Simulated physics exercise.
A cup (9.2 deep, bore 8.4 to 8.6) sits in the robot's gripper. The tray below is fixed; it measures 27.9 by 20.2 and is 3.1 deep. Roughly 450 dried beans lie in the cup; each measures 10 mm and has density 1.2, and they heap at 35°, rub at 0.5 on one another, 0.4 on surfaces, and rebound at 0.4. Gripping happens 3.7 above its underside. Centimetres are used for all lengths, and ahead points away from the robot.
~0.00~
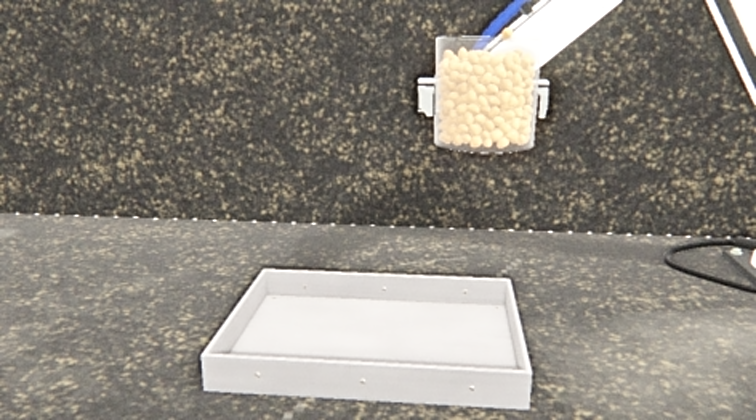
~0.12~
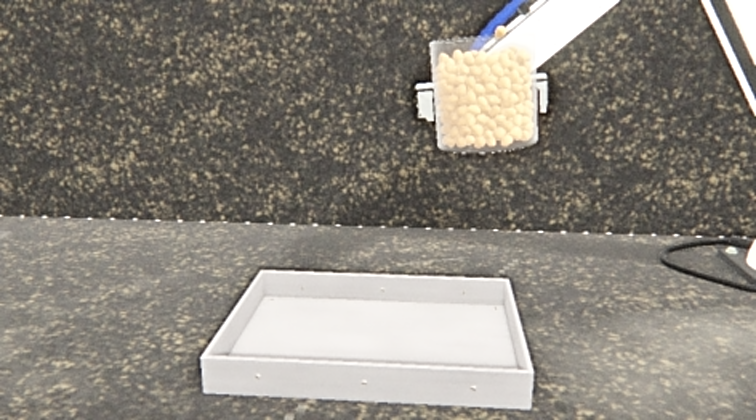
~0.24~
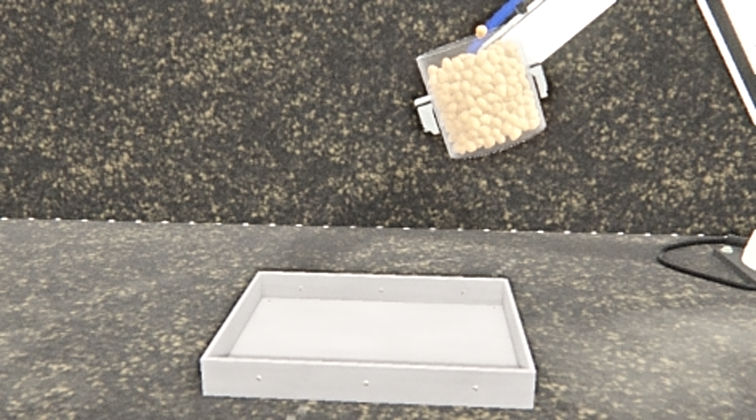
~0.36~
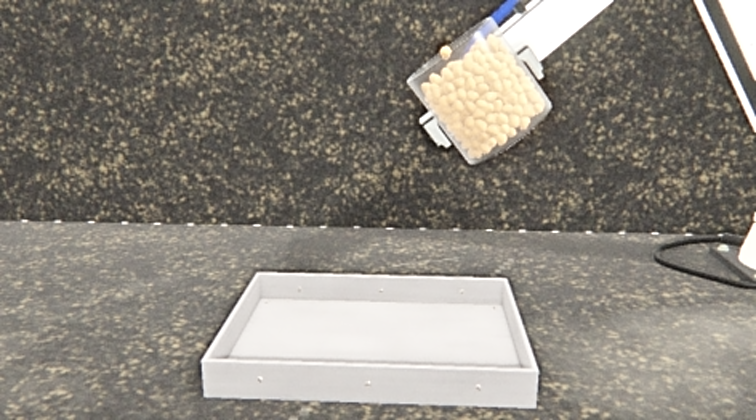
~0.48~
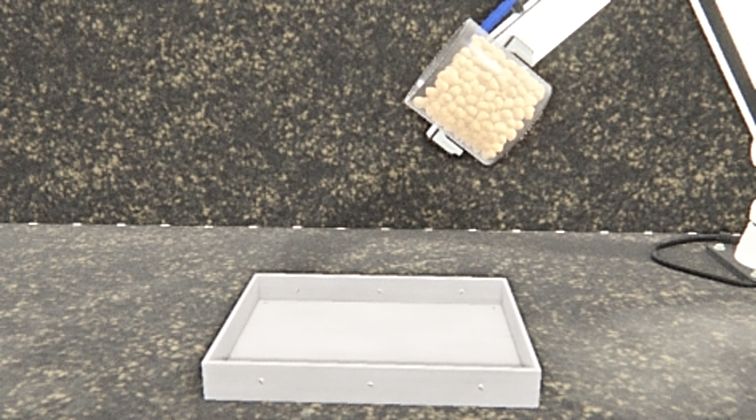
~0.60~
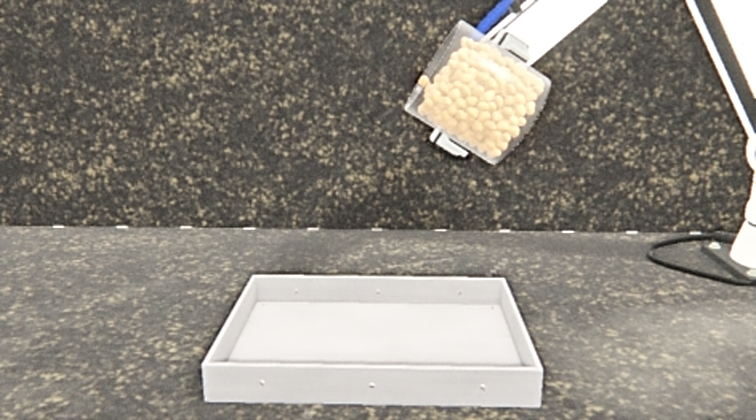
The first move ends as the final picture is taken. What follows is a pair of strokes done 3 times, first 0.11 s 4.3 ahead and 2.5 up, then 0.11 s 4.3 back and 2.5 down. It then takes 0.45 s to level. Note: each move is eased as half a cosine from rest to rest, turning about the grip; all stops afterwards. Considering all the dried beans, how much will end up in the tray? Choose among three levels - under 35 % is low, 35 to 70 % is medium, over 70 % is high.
The level is medium.
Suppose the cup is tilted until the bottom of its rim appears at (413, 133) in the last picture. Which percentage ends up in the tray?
Result: Approximately 90 %.
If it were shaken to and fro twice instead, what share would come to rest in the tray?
Then roughly 50 percent.
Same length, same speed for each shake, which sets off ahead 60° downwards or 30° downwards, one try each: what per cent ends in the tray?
First try about 10 %, second try about 20 %.
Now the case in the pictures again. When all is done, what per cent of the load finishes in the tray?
I'd guess near 60 per cent.
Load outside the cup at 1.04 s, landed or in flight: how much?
Roughly 50 percent is out.
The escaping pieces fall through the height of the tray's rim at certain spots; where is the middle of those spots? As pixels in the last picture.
Estimated centre around (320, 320) in pixels.
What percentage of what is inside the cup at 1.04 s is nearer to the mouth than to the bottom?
65 %.
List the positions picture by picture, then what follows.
The first picture shows the cup middle at (486, 94), level; upper third of the load around (487, 71), from x 445 to 530, top at y 35; 447 in the cup.
The second picture shows the cup middle at (485, 93), tilted 6° forward; upper third of the load around (486, 71), from x 440 to 530, top at y 30.
The third picture shows the cup middle at (482, 93), tilted 20° forward; upper third of the load around (485, 72), from x 435 to 535, top at y 30.
The fourth picture shows the cup middle at (480, 94), tilted 38° forward; upper third of the load around (482, 73), from x 430 to 540, top at y 40.
The fifth picture shows the cup middle at (479, 95), tilted 52° forward; upper third of the load around (480, 75), from x 420 to 540, top at y 40.
The sixth picture shows the cup middle at (478, 95), tilted 58° forward; upper third of the load around (480, 75), from x 425 to 540, top at y 45; 447 in the cup.
After 1.04 s, tilted 58° forward, highest piece 27 above the table; 219 in the cup, 158 in the tray, 4 on the table or floor, 66 in flight or on a rim.
After 1.49 s, tilted 28° forward, highest piece 28 above the table; 267 in the tray, 149 in the cup, 29 on the table or floor, 2 in flight or on a rim.
After 1.91 s, level, highest piece 26 above the table; 269 in the tray, 149 in the cup, 29 on the table or floor.
After 2.96 s, level, highest piece 26 above the table; 269 in the tray, 149 in the cup, 29 on the table or floor.
In the end, 269 in the tray, 149 in the cup, 29 on the table or floor. That is 60 % in the tray.
